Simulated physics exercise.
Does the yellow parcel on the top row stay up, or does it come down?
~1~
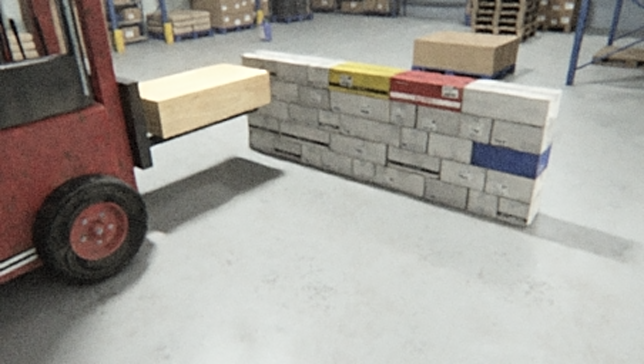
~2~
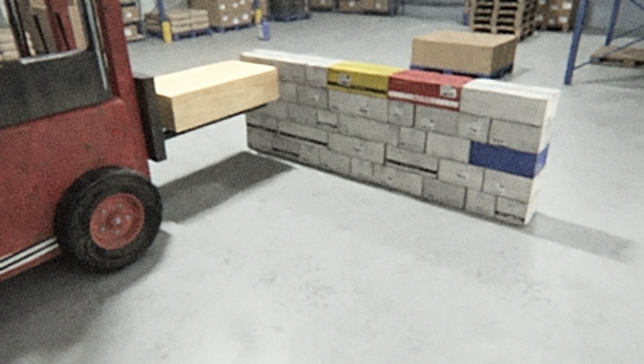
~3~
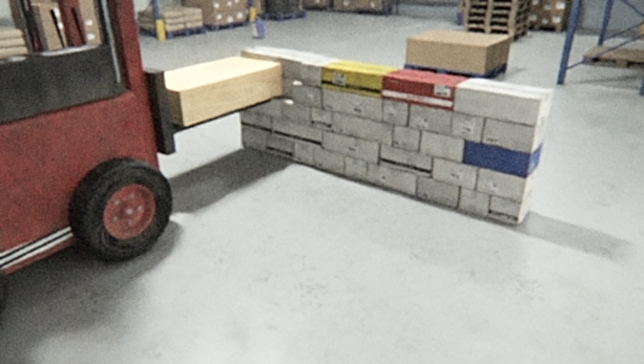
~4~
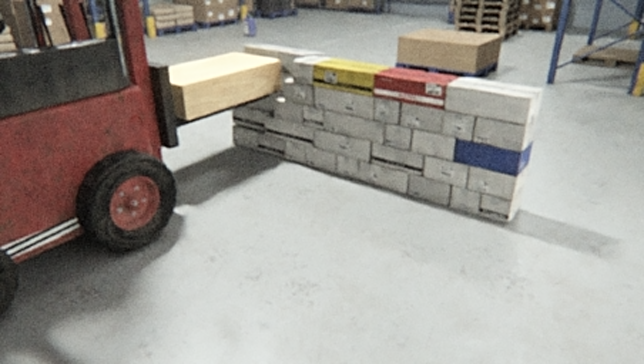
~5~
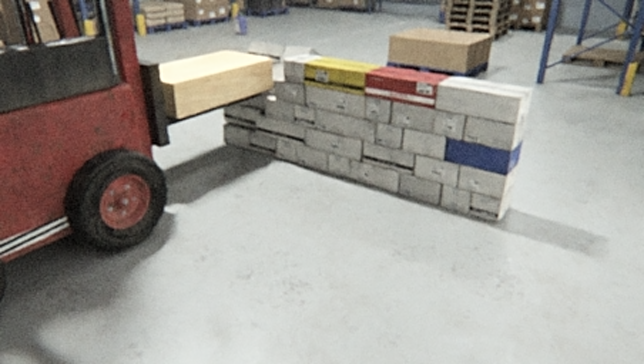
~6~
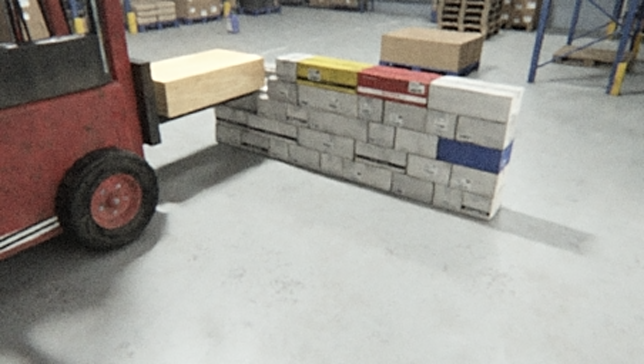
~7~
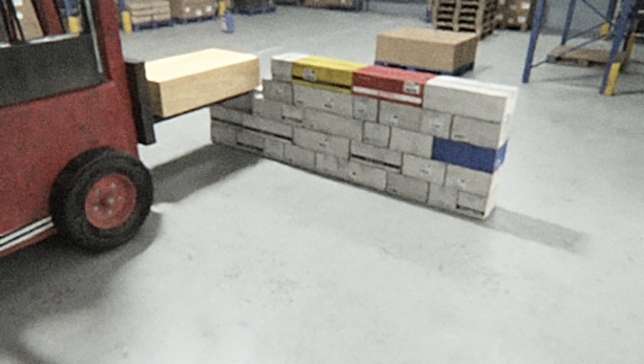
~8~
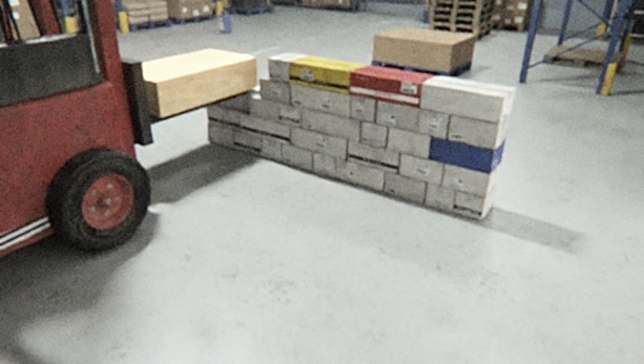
The yellow parcel stays up. It is still in its place on the top row beside the red one after the forklift has stopped.
